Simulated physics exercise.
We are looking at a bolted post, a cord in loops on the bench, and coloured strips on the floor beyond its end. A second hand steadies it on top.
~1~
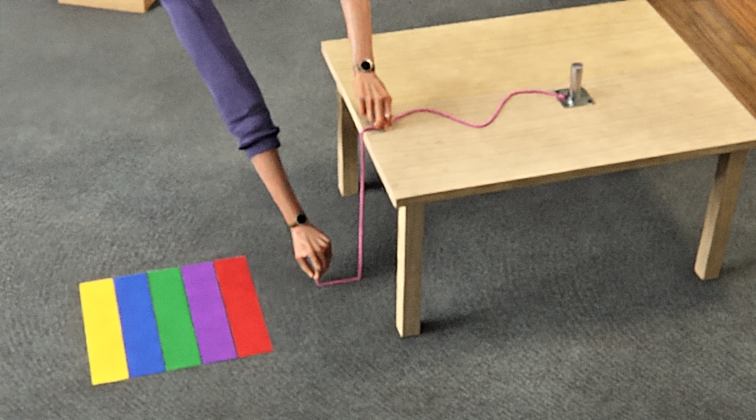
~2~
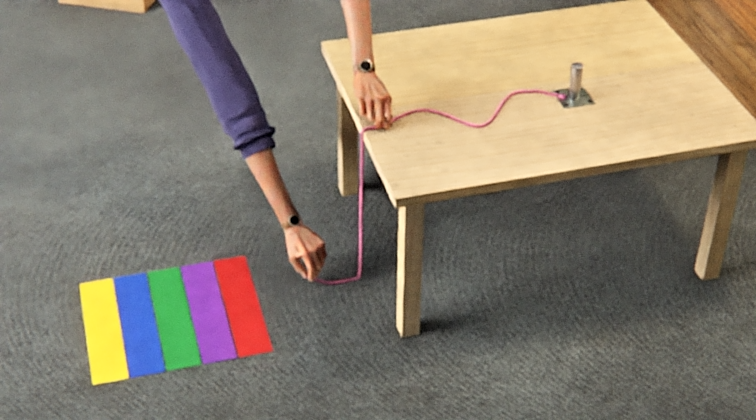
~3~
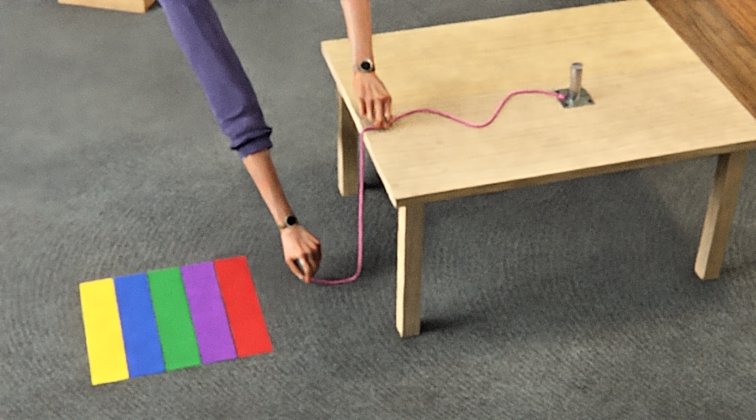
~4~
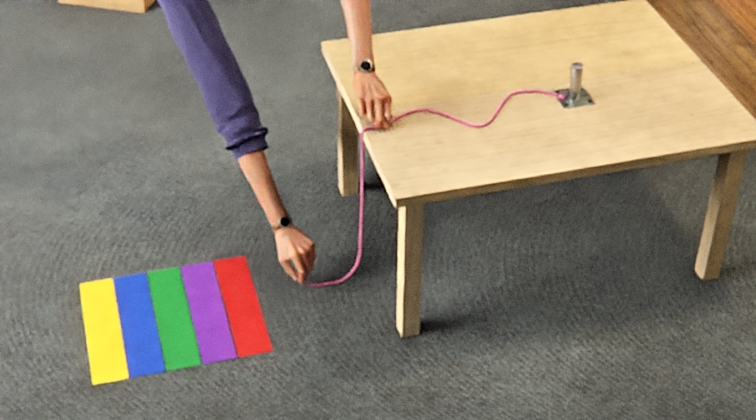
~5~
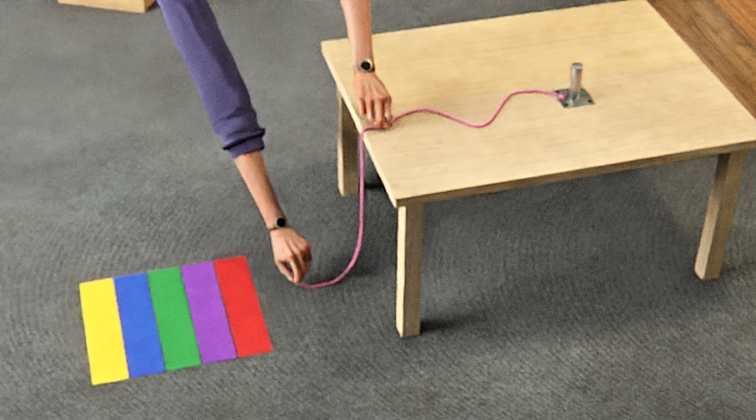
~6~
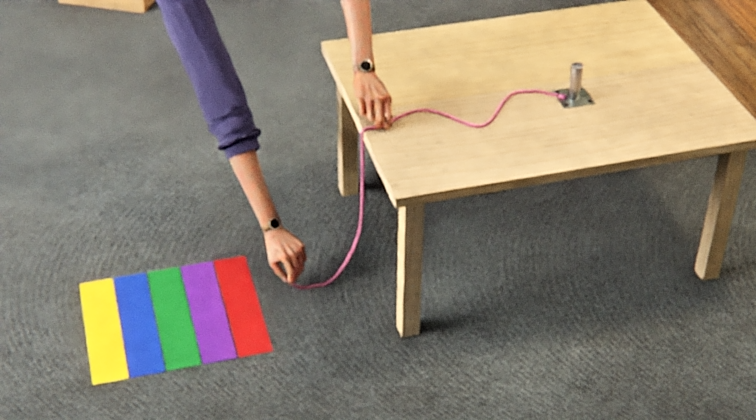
A person's hand slowly draws the end of a pink cord left, near coloured floor strips.
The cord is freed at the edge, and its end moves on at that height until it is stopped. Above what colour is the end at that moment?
It halts on the blue strip.
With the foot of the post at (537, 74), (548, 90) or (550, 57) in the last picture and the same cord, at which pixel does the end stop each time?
The places are (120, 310), (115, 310) and (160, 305).
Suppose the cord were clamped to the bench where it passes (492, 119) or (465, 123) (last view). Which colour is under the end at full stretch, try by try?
One after the other, green; green.
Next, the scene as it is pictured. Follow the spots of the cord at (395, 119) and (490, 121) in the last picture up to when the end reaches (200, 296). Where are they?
Near (361, 142) and (458, 114).
Soon after, end near (200, 296); over purple.
After that, end near (162, 303); over green.
At the stop, end near (138, 307); over blue. Over blue.
